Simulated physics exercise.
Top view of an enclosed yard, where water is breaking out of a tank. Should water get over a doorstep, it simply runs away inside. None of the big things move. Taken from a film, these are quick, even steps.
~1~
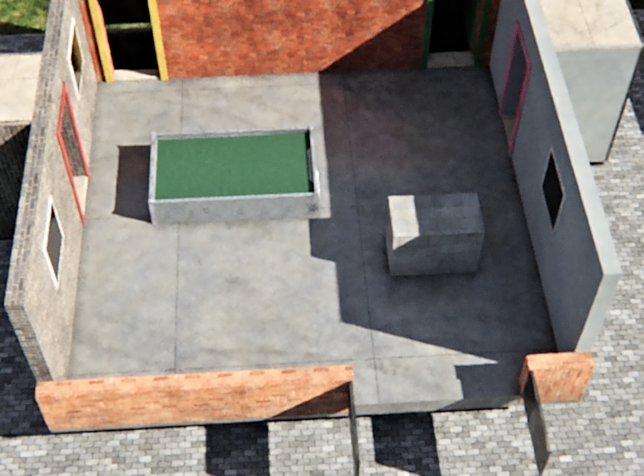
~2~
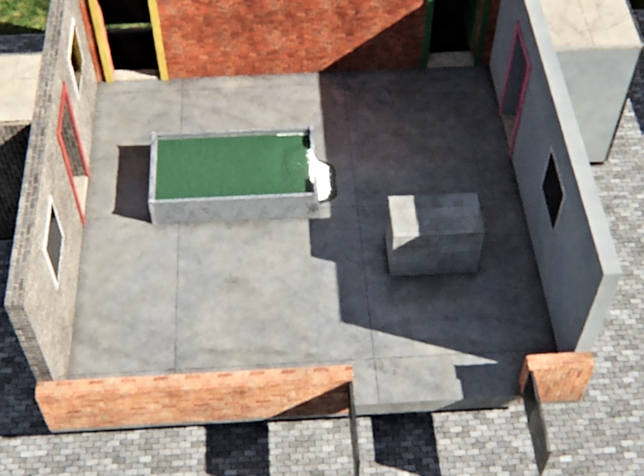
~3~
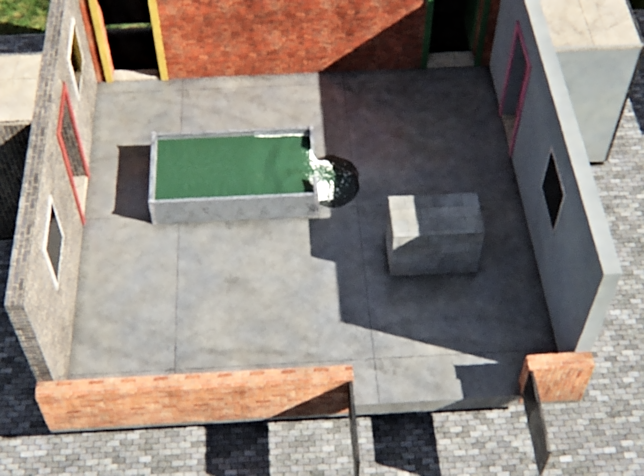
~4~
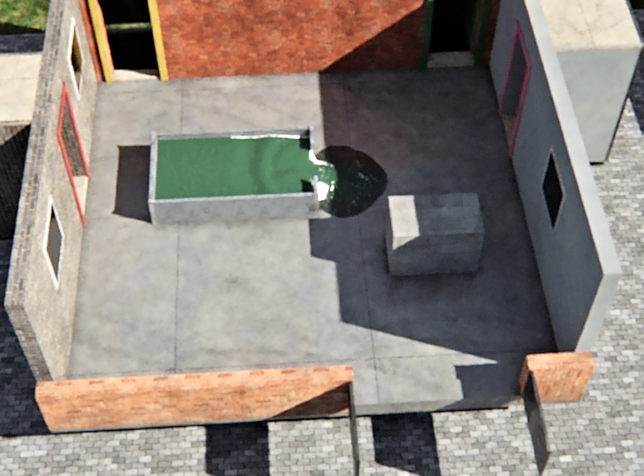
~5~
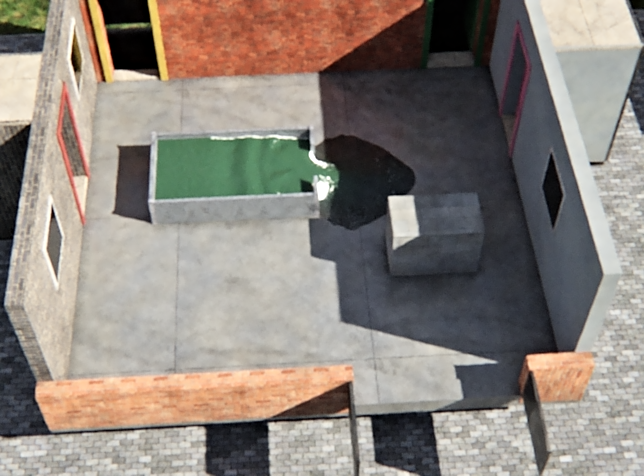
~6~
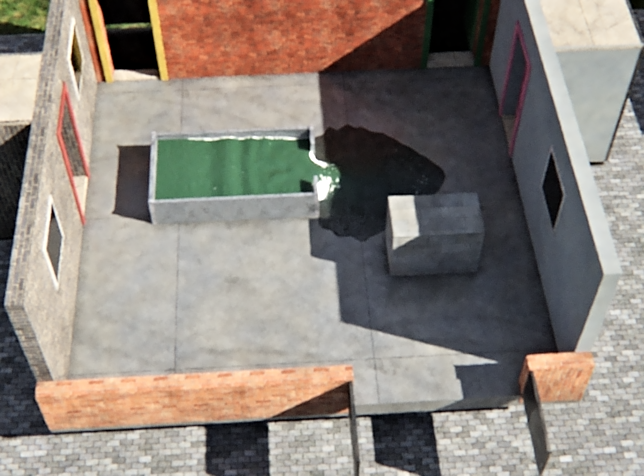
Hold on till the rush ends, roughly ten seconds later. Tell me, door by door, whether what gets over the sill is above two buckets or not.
Pink door: Above; green door: Not above; red door: Not above; yellow door: Not above.
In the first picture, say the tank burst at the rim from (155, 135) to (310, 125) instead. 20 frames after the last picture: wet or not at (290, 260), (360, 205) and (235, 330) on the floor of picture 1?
Unwetted, unwetted, unwetted.
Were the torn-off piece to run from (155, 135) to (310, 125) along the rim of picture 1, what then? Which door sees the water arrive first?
I'd go with the one in yellow.
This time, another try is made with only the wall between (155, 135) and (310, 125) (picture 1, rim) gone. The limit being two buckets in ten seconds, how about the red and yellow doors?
Briefly, the red one remains below the line and the yellow one crosses the line.
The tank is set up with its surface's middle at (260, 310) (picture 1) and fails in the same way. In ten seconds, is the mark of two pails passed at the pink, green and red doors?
Well, the pink door remains below, the green door remains below, and the red door remains below.
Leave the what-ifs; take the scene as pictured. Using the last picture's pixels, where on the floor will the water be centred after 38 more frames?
My guess is about (356, 180).
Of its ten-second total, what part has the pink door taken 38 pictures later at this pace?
Result: 80 % of the ten-second total.
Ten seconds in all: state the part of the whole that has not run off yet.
Estimate: Near 90 %.
A moment on, water covers 15 % of the floor; the pink door not reached, the green door not reached, the red door not reached, the yellow door not reached.
Next, water covers 25 % of the floor; the pink door under two buckets in, the green door not reached, the red door not reached, the yellow door not reached.
Then, water covers 30 % of the floor; the pink door over two buckets in, the green door wet at the sill, nothing in, the red door not reached, the yellow door not reached.
Later, water covers 40 % of the floor; the pink door over two buckets in, the green door wet at the sill, nothing in, the red door not reached, the yellow door not reached.
In the end, water covers 60 % of the floor; the pink door far over two buckets in, the green door wet at the sill, nothing in, the red door not reached, the yellow door wet at the sill, nothing in.
